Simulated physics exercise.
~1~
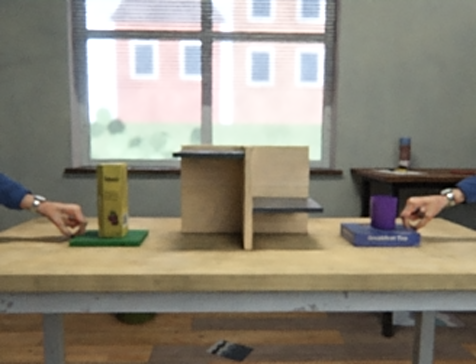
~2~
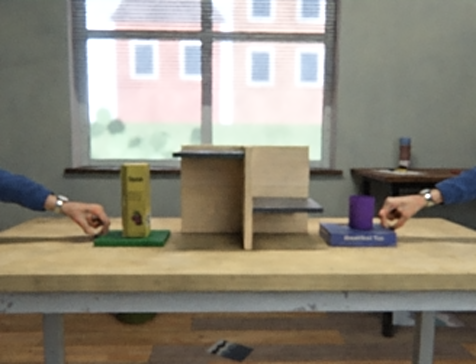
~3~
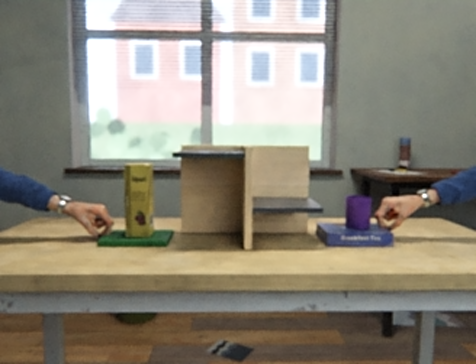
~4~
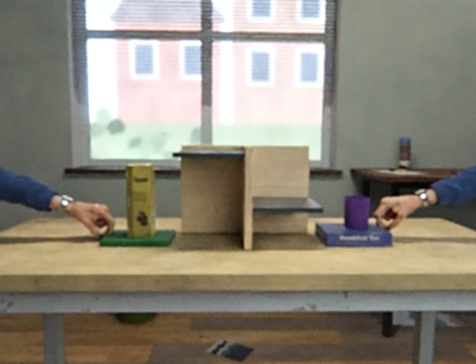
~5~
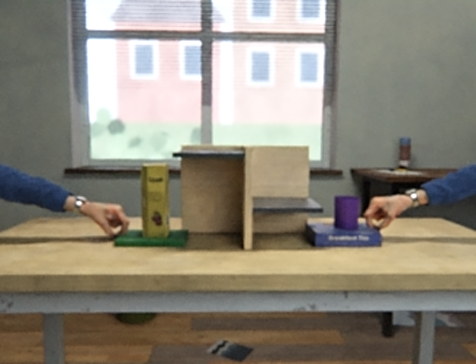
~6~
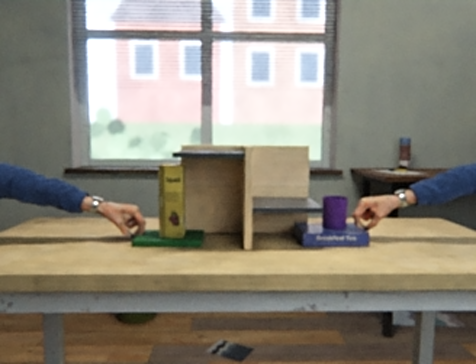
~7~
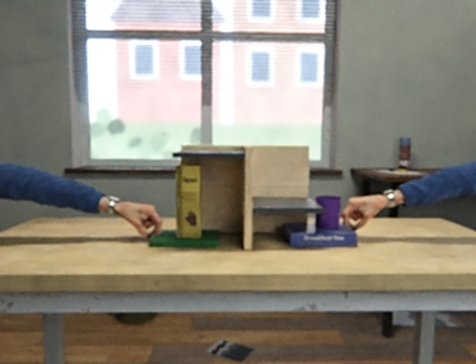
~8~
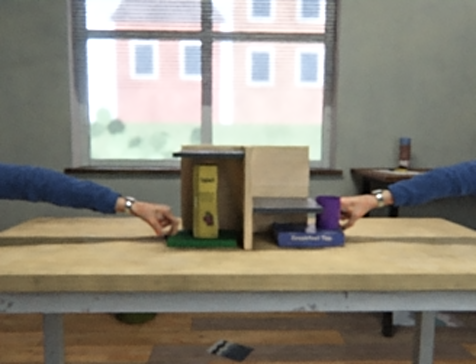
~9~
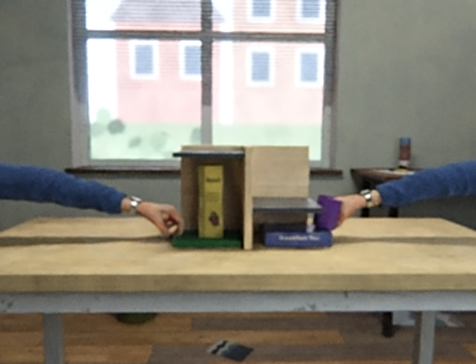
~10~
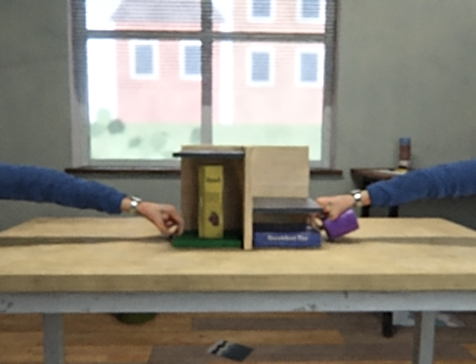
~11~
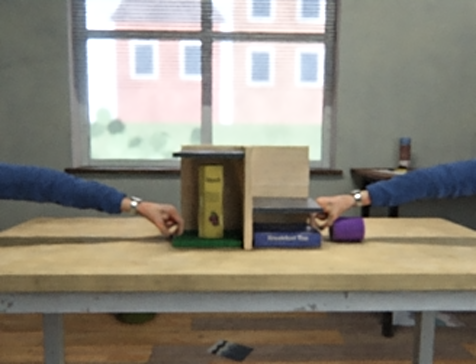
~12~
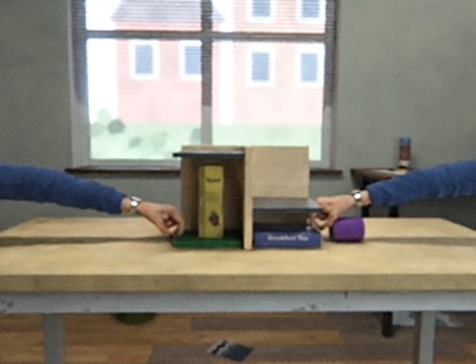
On a wooden table in front of a window, two hands push flat bases inward from either side towards a wooden shelf unit with two openings. A tall yellow carton rides upright on a green board from the left, while a purple beaker rides on a blue packet from the right. The carton slides under the higher shelf and stops inside, still standing. On the right, the packet slips beneath the lower shelf, but the beaker meets its edge and is held back. It tips off the packet and ends lying on its side on the table beside the hand.
